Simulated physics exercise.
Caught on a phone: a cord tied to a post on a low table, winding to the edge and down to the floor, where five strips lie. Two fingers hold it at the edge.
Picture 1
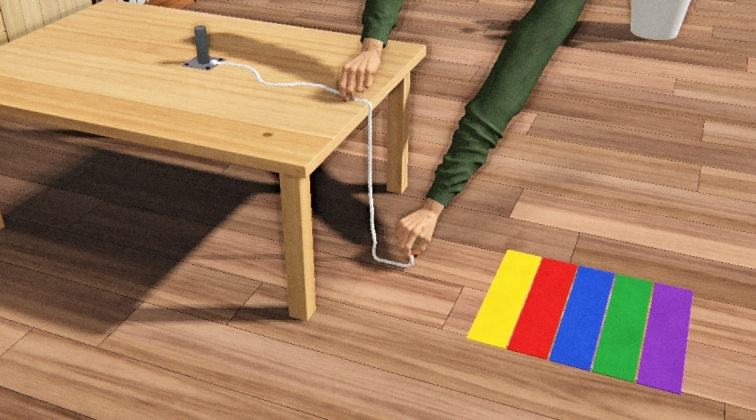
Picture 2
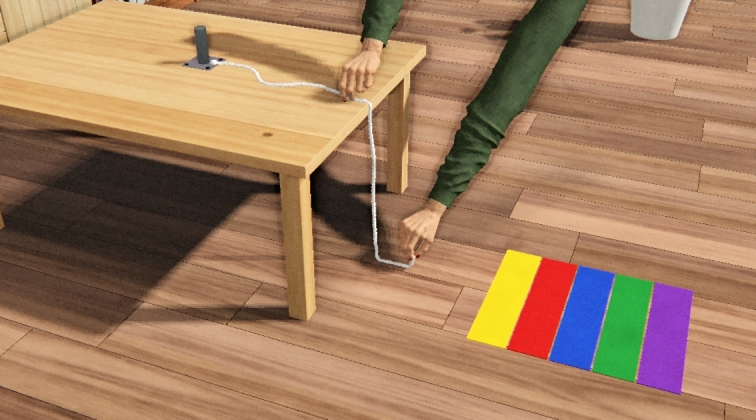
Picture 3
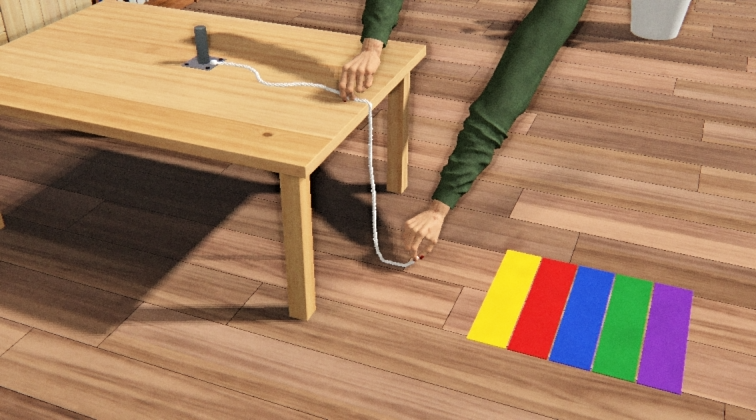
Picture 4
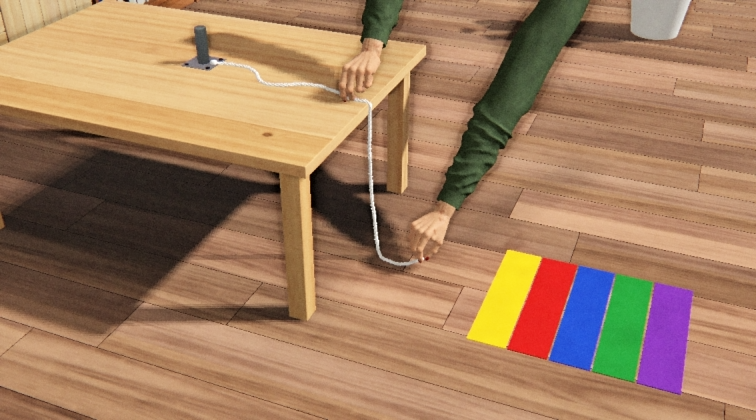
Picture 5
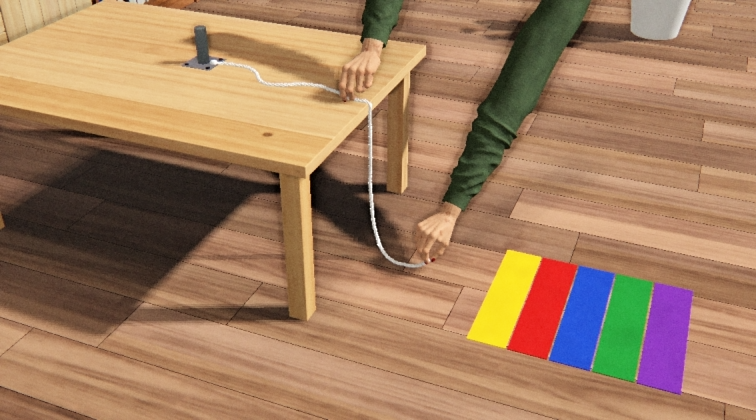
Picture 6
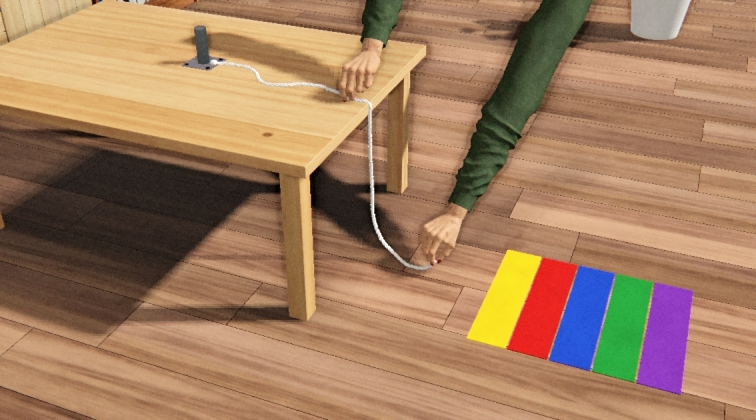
A hand near the floor slowly drew the end of a white cord a short way right, toward five coloured strips, while another hand held the cord at the table's edge.
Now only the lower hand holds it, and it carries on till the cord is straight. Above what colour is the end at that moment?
The red one.
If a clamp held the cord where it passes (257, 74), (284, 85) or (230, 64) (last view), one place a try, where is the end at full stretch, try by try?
The places are (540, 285), (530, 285) and (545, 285).
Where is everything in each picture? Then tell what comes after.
End (411, 256); yellow (494, 325); red (533, 335); blue (575, 346); green (618, 357); purple (662, 368), in the first frame.
End (414, 256); cord through (240, 66) (273, 85) (336, 92) (370, 129) (373, 193) (376, 248), in the second frame.
End (418, 257), in the third frame.
End (423, 259); cord through (240, 66) (273, 85) (336, 92) (369, 129) (371, 193) (378, 249), in the fourth frame.
End (429, 260), in the fifth frame.
End (435, 261); cord through (240, 66) (273, 85) (336, 92) (370, 129) (372, 193) (389, 249), in the sixth frame.
Early on, end near (484, 273); short of the strips.
Midway, end near (523, 282); over yellow.
At the end of the slack, end near (546, 287); over red. It halts on the red strip.
